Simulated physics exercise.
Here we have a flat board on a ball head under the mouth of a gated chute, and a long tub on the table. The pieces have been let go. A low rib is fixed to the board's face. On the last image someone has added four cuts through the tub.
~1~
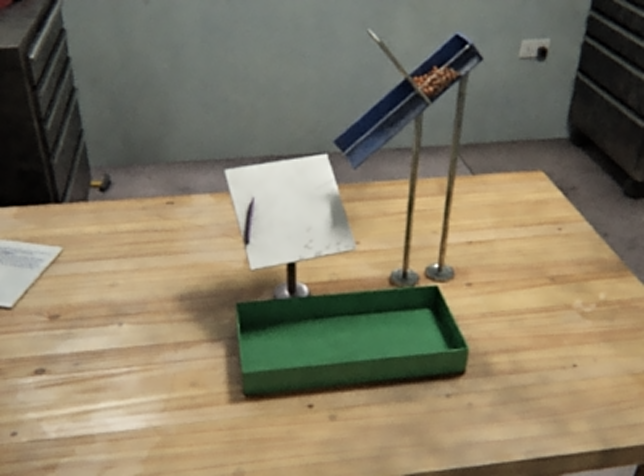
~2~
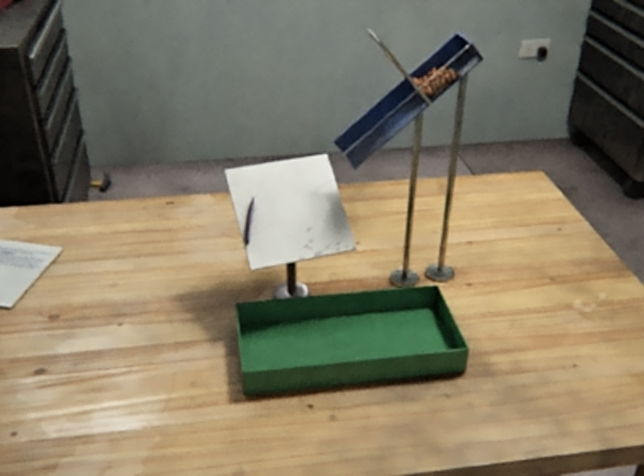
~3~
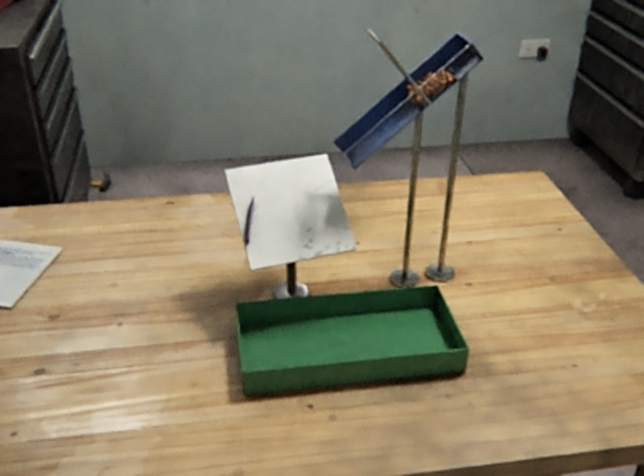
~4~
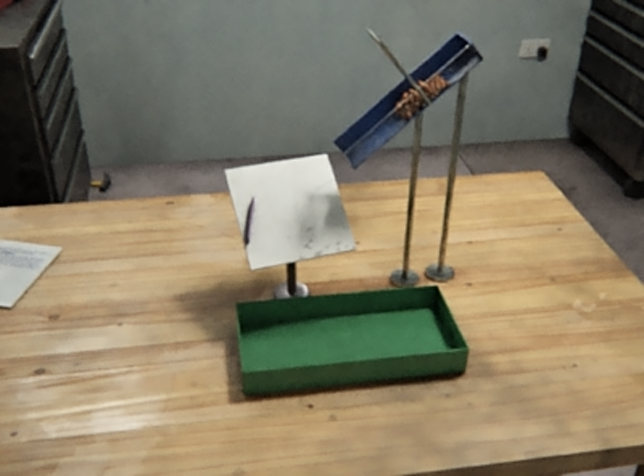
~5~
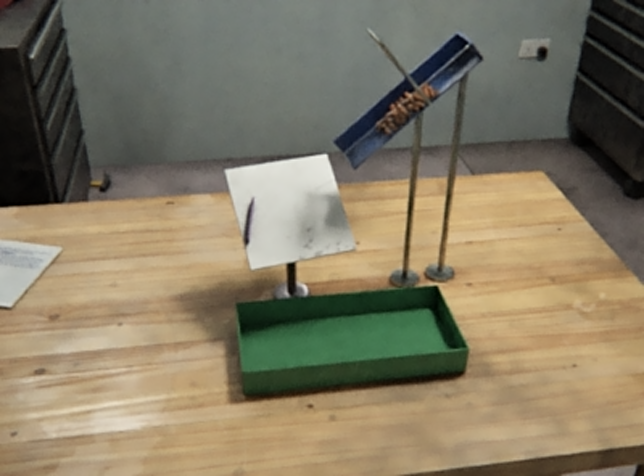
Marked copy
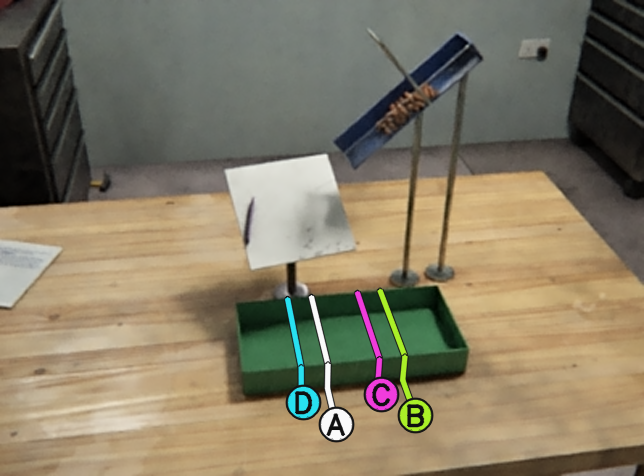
On a wooden workshop table, small brown pieces sliding partway down a tilted blue chute above a white board and green tub.
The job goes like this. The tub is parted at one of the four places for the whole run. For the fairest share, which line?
D is best.
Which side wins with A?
The left side.
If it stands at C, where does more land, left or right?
The left side.
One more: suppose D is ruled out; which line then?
The answer is A.
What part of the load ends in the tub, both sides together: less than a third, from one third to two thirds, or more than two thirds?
More than two thirds.
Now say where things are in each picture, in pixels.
In the first frame, load behind the gate at (433, 82), cereal balls; lip of the chute at (350, 162), sloping fairly steeply.
In the second frame, middle of the board at (291, 209), tilted fairly steeply; middle of its low edge at (305, 259); of its high edge at (277, 162).
In the third frame, front corners of the tub at (243, 372) and (469, 349), empty; front of the load at (410, 97).
In the fourth frame, middle of the load at (417, 95); its front at (396, 112), about a third of the way to the lip; rib from (254, 197) to (249, 239).
In the fifth frame, middle of the load at (407, 106); its front at (378, 129), about half of the way to the lip.
On the marked copy, line A crosses the front rim at (327, 363); line B crosses the front rim at (404, 355); line C crosses the front rim at (379, 358); line D crosses the front rim at (301, 366).
For line A, of what is caught, most on the left of the divider, about a quarter on the right.
For line B, of what is caught, all on the left of the divider, none on the right.
For line C, of what is caught, all on the left of the divider, none on the right.
For line D, of what is caught, about two thirds on the left of the divider, about a third on the right.
